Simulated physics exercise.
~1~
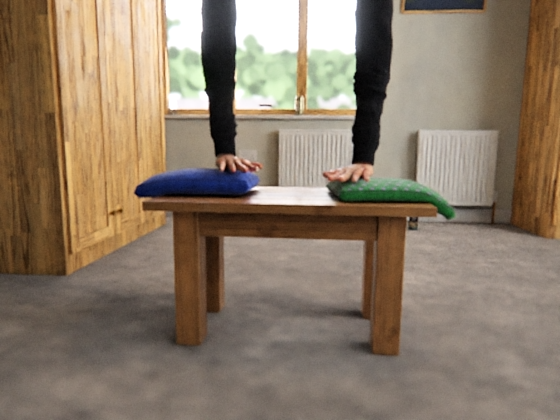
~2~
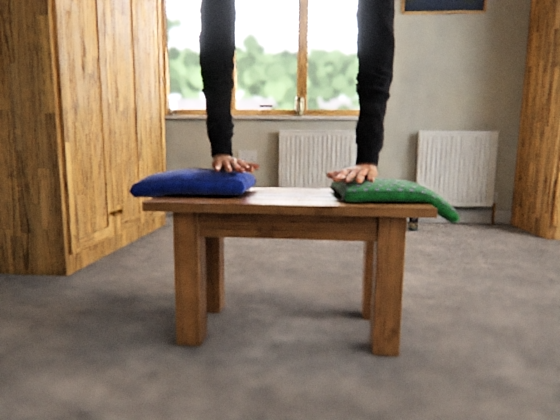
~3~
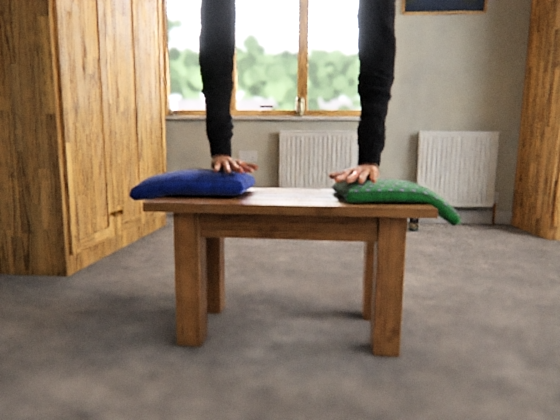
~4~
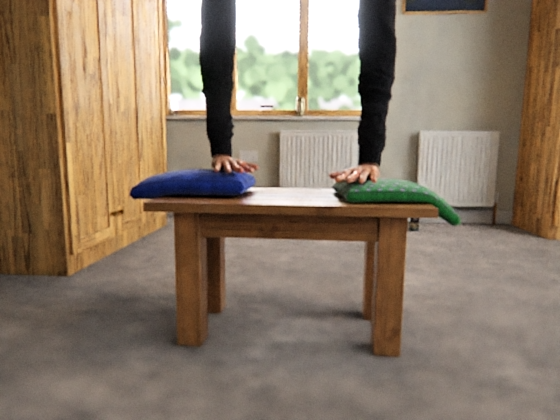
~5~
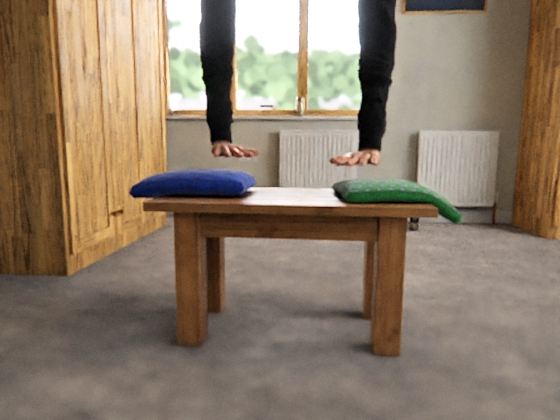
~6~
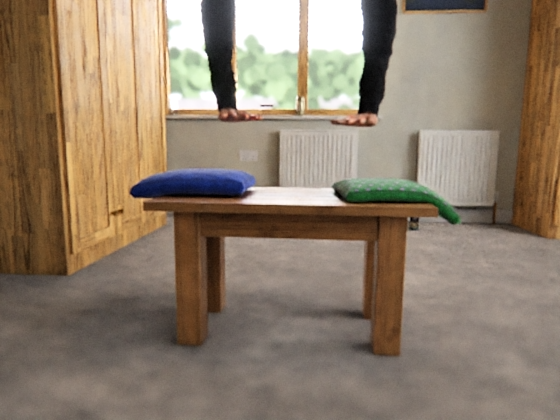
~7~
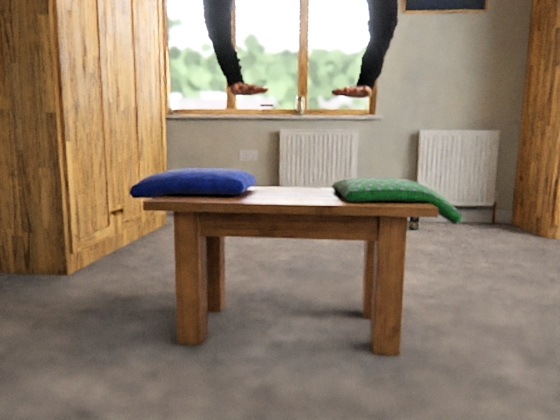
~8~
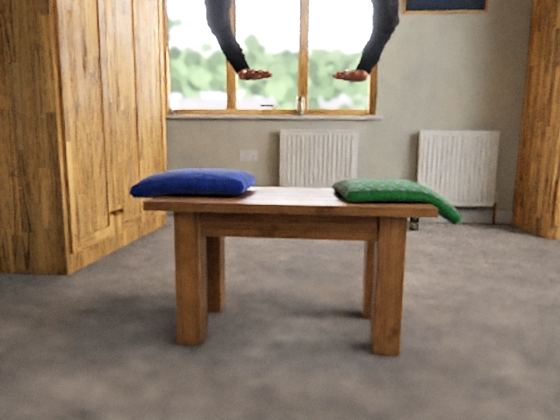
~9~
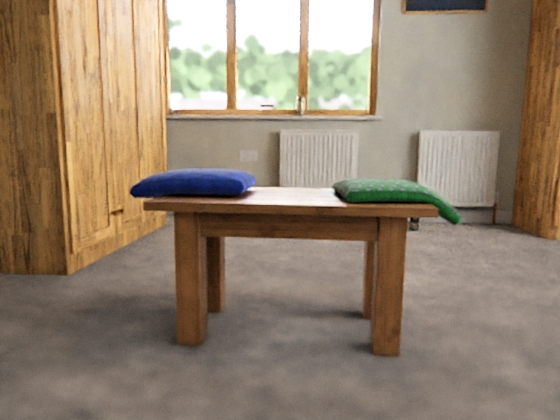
The video shows two hands resting on a blue cushion at the left end of a small wooden bench and a green one at the right, both slightly overhanging. The hands lift away and leave the view, and both cushions stay in place on the bench.
